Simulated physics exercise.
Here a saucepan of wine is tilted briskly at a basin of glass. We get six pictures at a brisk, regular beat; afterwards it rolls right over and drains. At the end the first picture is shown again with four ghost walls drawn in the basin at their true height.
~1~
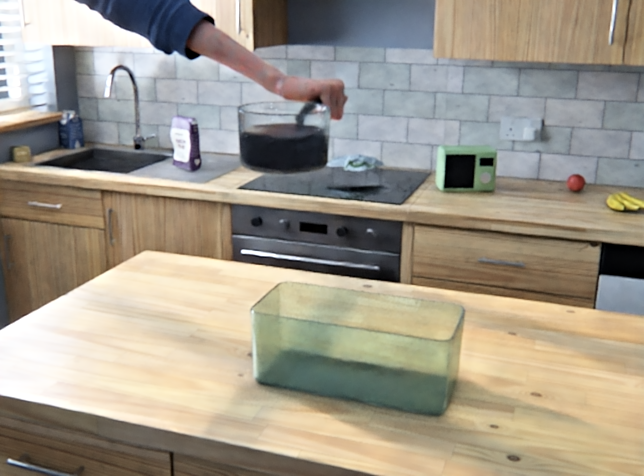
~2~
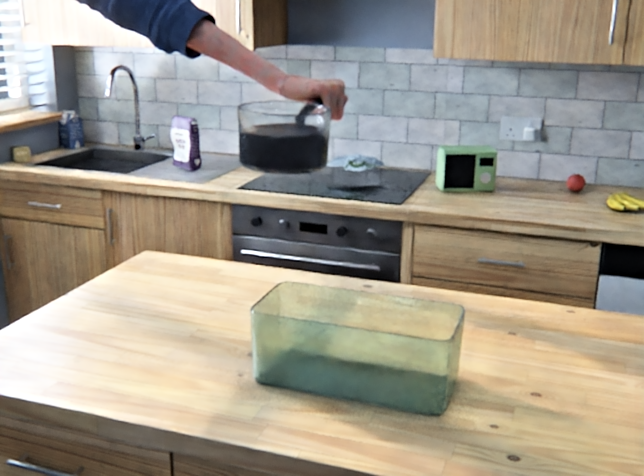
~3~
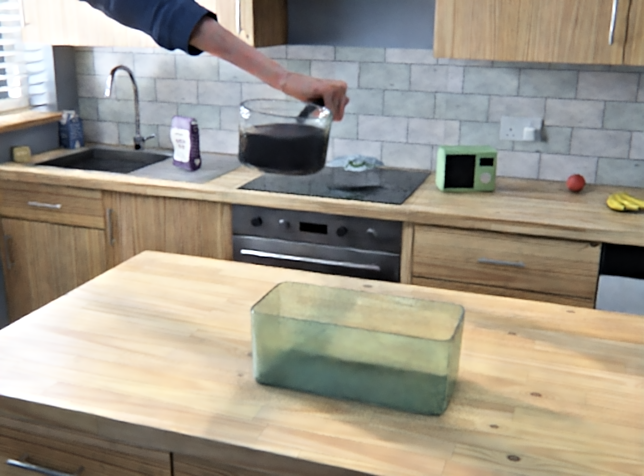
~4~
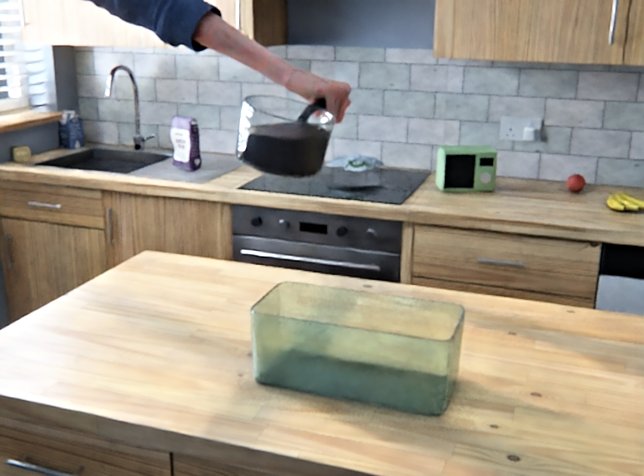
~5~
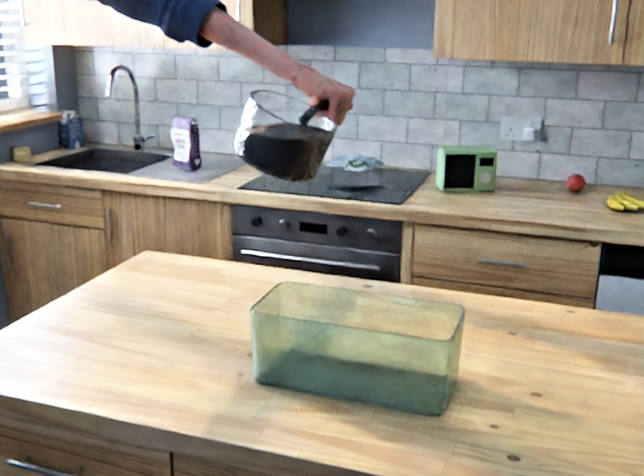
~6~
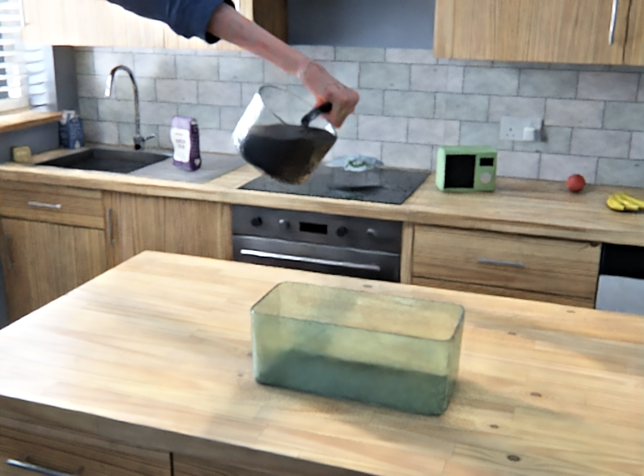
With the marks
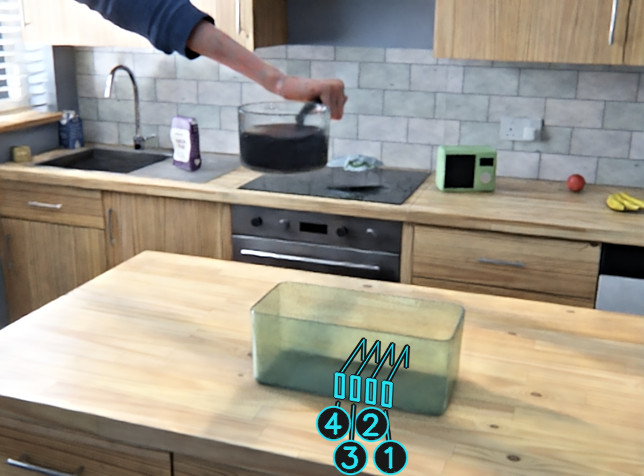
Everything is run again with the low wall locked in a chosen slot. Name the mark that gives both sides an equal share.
Take 2.
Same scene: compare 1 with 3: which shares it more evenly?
The answer is 3.
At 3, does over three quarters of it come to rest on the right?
No, it does not.
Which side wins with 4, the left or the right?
The right side.
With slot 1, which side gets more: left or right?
The left side.
On the marked copy, 1 at (385, 411); 2 at (369, 408); 3 at (353, 405); 4 at (338, 402).
With 1, about 82 % ends left of the wall and 16 % right of it.
With 2, about 53 % ends left of the wall and 45 % right of it.
With 3, about 34 % ends left of the wall and 64 % right of it.
With 4, about 18 % ends left of the wall and 79 % right of it; 3 % is lost outside.
